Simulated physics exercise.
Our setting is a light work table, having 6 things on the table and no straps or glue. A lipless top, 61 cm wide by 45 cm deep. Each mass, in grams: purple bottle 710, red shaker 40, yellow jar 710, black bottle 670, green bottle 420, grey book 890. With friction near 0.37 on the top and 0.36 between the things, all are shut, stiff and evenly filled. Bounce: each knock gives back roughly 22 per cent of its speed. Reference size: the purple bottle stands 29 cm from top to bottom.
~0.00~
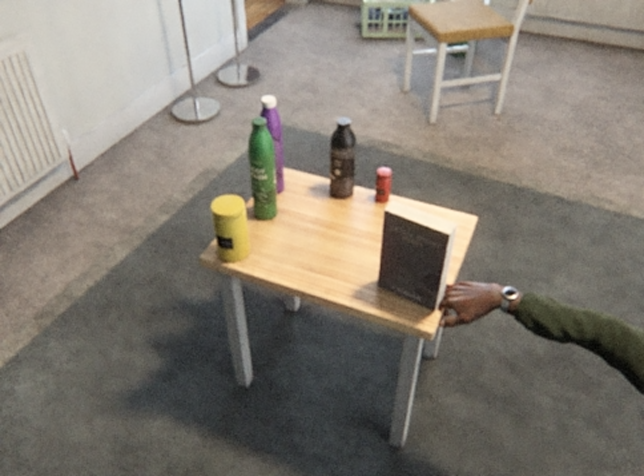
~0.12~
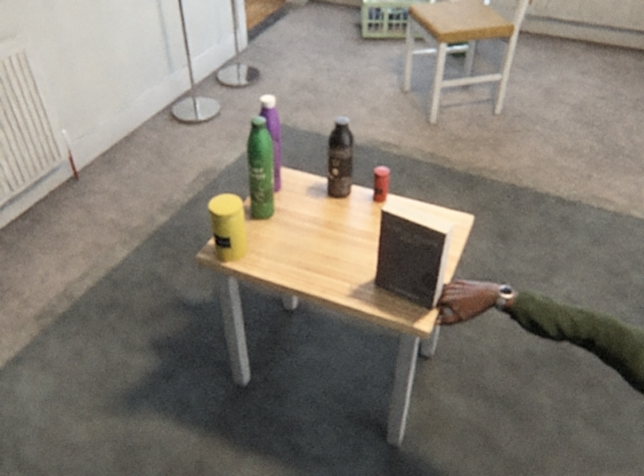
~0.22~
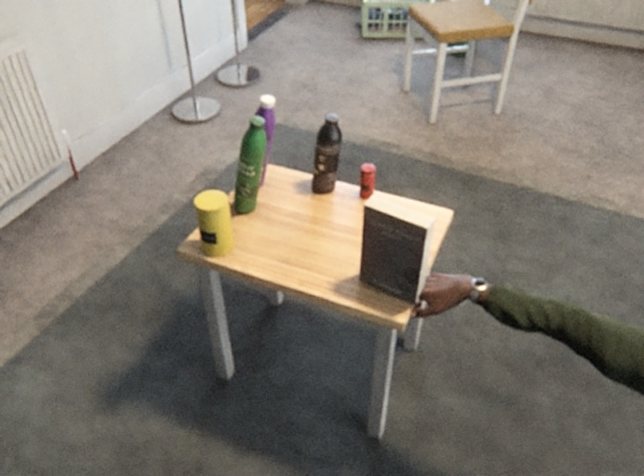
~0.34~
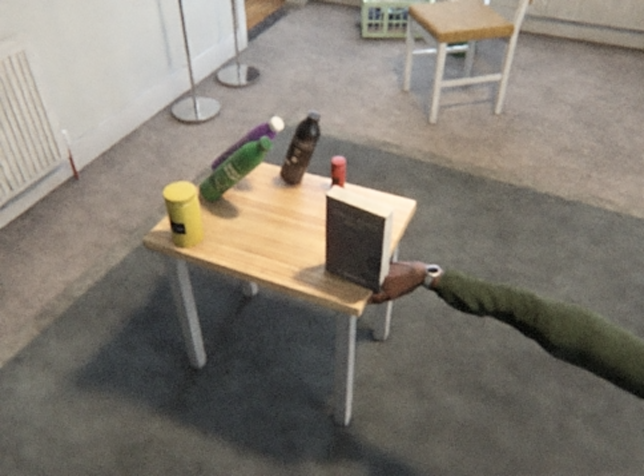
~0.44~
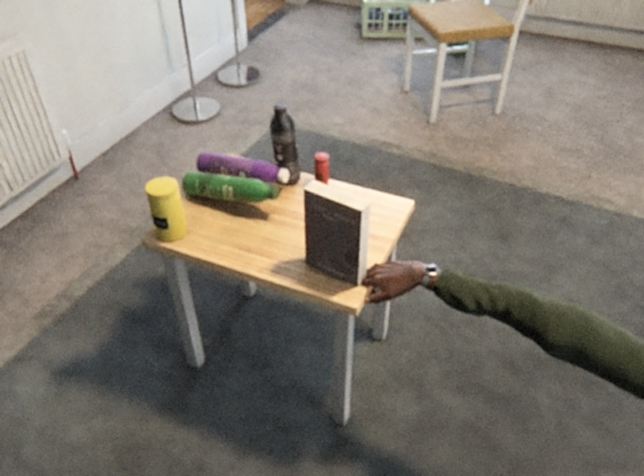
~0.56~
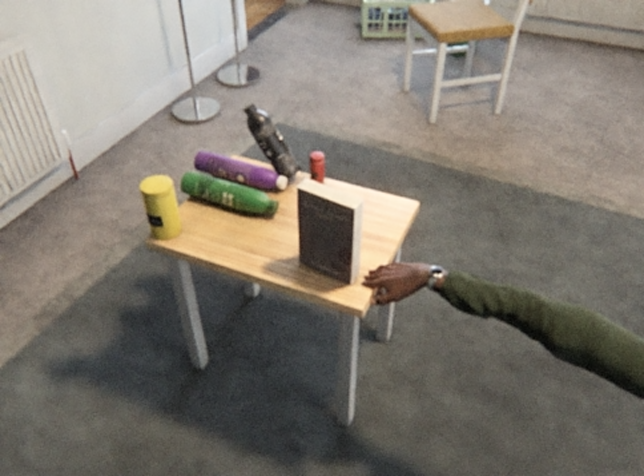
A hand shoved a small wooden table to the left, and the green and purple bottles toppled onto their sides while the black bottle rocked, then leaned over sharply near the red shaker.
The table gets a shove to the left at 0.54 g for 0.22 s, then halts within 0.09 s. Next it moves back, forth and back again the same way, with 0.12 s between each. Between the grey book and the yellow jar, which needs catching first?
Of the two named, the latter.
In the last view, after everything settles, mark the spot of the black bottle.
It settles somewhere near (336, 248).
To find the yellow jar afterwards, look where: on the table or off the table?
When everything stops, the yellow jar is out of bounds.
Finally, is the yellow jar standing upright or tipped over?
In the last frame the yellow jar does not stay up.
Around 0.76 s, table along by 1 cm; yellow jar now off the table; grey book shifted 11 cm near (364, 243); black bottle on its side.
Around 1.06 s, table along by 5 cm; black bottle now off the table; grey book shifted 3 cm near (378, 247); green bottle on its side.
Around 1.26 s, table along by 18 cm; grey book shifted 3 cm near (329, 233); green bottle on its side; purple bottle on its side.
Around 1.56 s, table along by 6 cm; grey book shifted 12 cm near (342, 237); purple bottle on its side; green bottle on its side.
Finally (2.9 s), off the table, yellow jar and black bottle; on their side or leaning hard on the table, purple bottle and green bottle; not toppled but over 5 cm from the start, red shaker and grey book. Final places as that camera would see them, grey book near (385, 249), yellow jar near (151, 336). Grey book was never lost; yellow jar went at 0.66 s.
